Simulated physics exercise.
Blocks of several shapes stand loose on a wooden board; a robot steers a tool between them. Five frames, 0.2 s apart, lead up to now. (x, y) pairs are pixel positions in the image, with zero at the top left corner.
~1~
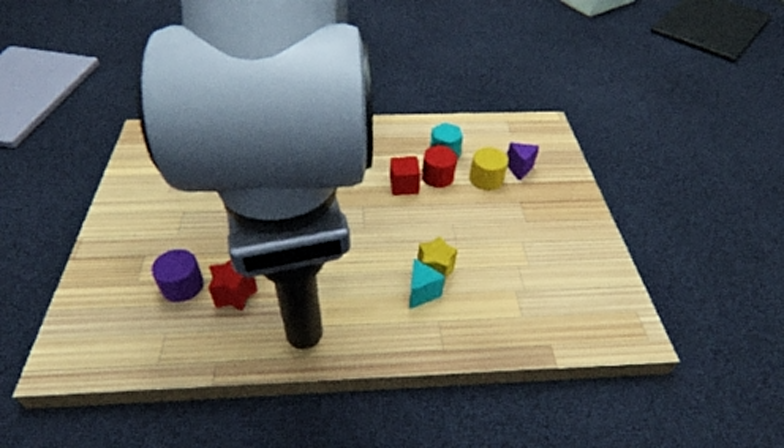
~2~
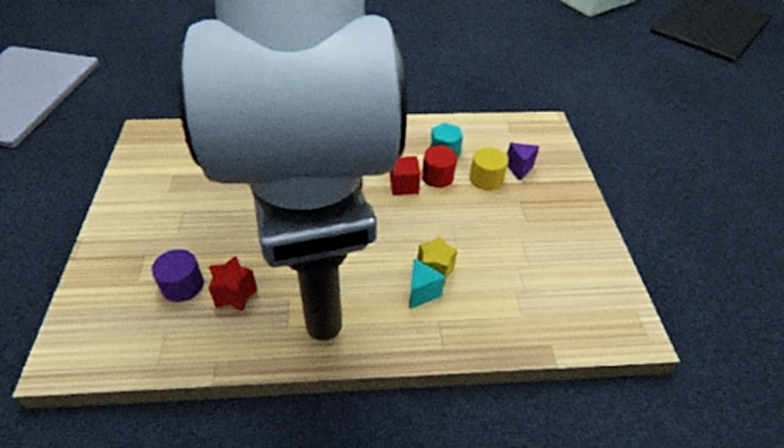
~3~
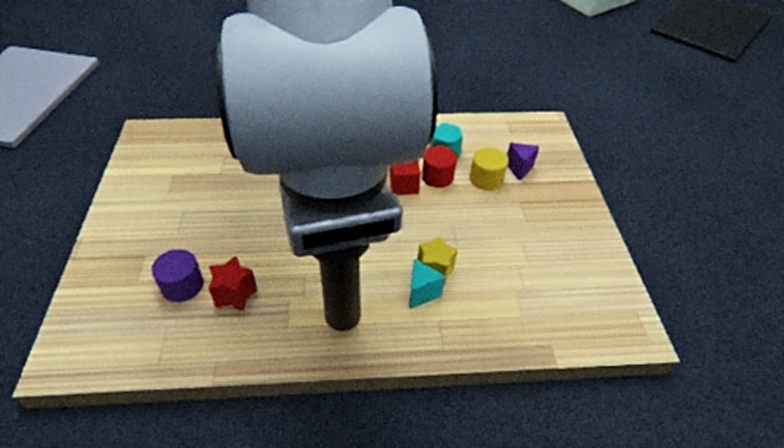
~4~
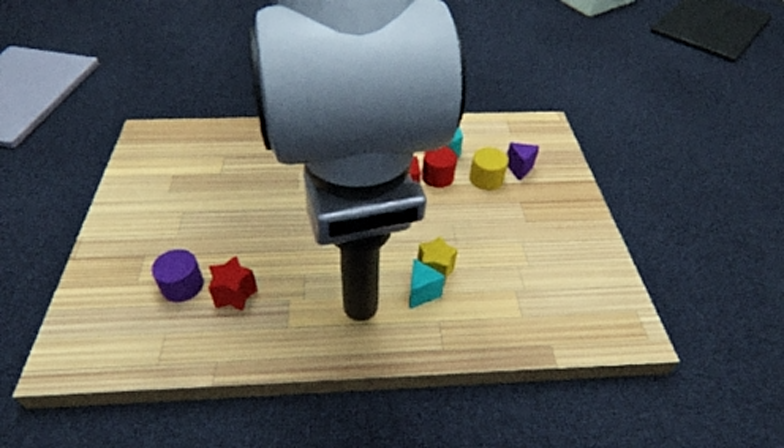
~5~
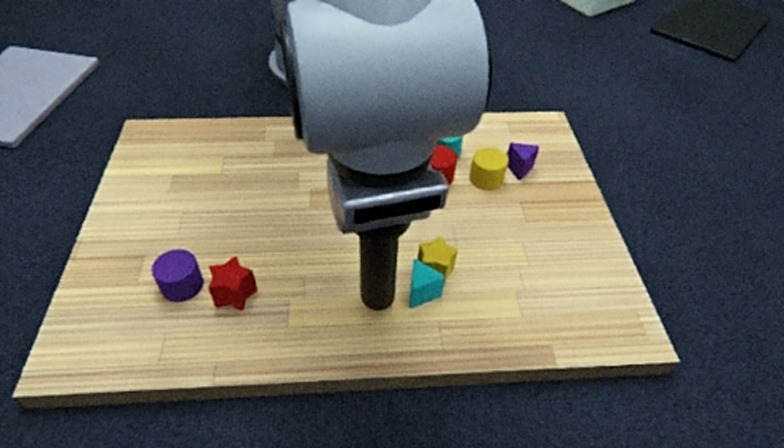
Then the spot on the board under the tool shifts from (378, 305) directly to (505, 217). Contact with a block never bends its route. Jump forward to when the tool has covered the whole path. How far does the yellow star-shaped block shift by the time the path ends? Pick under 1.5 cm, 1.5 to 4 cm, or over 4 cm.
Once the path ends, it will sit over 4 cm from where it is now.
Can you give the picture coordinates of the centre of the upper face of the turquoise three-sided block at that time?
I think it will end close to (454, 268).
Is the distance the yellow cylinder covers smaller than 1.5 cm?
Yes, I think so.
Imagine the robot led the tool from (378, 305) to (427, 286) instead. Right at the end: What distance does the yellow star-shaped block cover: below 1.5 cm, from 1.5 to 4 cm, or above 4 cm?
The yellow star-shaped block ends up a moderate distance away, 1.5 to 4 cm.
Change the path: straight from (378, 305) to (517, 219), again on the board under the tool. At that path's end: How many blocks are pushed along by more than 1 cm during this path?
Two will move.
What follows on the original path. One third of the way, tool (426, 265); turquoise three-sided block (451, 269), turned 25° clockwise; yellow star-shaped block (457, 240), turned 40° anticlockwise.
Two thirds of the way, tool (470, 235); turquoise three-sided block (454, 268), turned 40° clockwise; yellow star-shaped block (501, 221).
At the end, tool (507, 208); turquoise three-sided block (454, 268), turned 40° clockwise; yellow star-shaped block (536, 211), turned 45° clockwise; yellow cylinder in place.
